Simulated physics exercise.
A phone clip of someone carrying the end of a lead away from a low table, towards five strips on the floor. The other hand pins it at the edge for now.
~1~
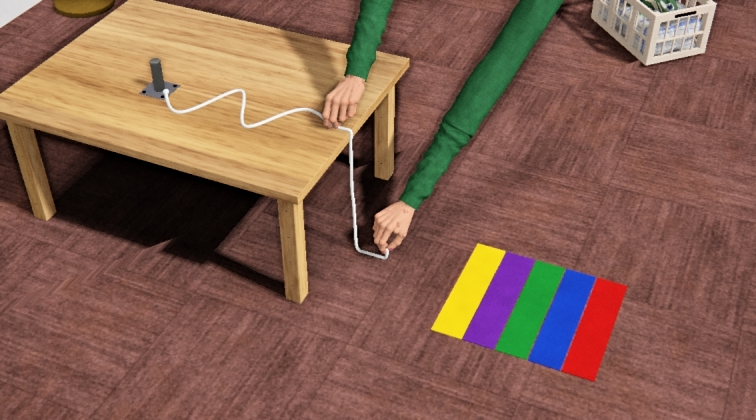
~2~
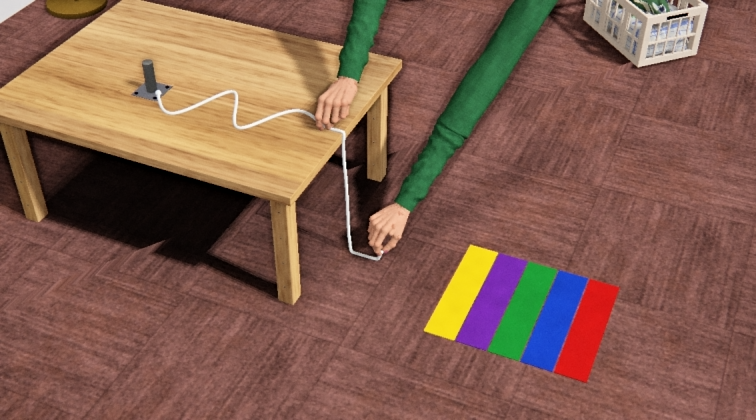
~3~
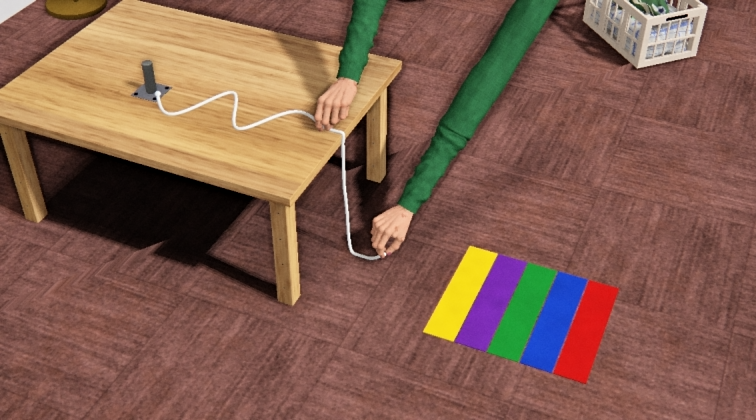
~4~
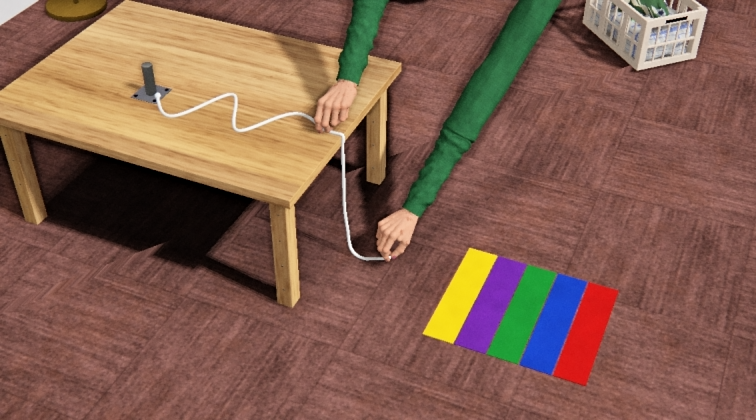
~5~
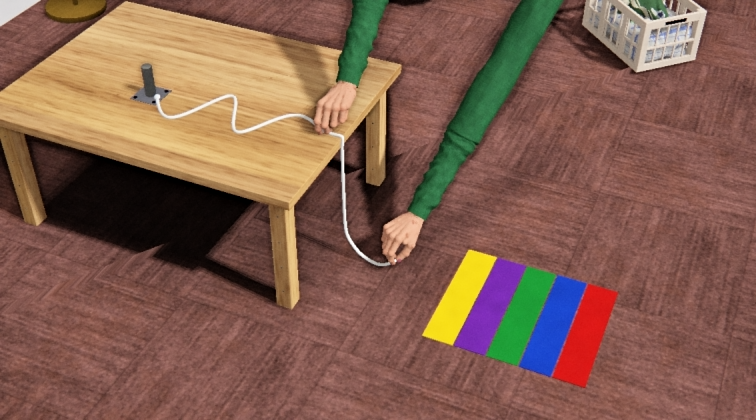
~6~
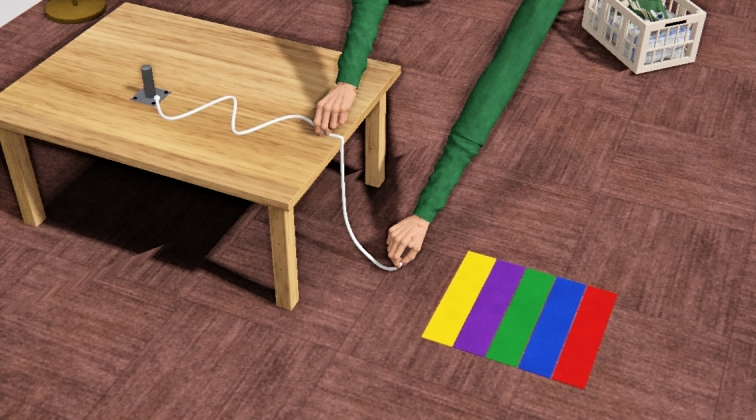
On a carpeted floor beside a low wooden table, one hand pins a white lead while another draws its end slightly right.
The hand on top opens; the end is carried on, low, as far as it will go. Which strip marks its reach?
Over red.
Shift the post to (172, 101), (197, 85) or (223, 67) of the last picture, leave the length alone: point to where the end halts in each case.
About (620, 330), (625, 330) and (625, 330).
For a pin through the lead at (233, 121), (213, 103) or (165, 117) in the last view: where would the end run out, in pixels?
About (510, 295), (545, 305) and (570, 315).
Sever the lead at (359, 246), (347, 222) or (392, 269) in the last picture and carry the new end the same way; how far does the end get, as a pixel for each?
Near (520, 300), (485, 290) and (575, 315).
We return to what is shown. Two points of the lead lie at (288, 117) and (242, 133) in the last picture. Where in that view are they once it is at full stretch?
About (371, 164), and the other about (326, 137).
Soon after, end near (529, 302); over green.
After that, end near (568, 314); over blue.
At the stop, end near (590, 321); over red. The end stops over the red strip.
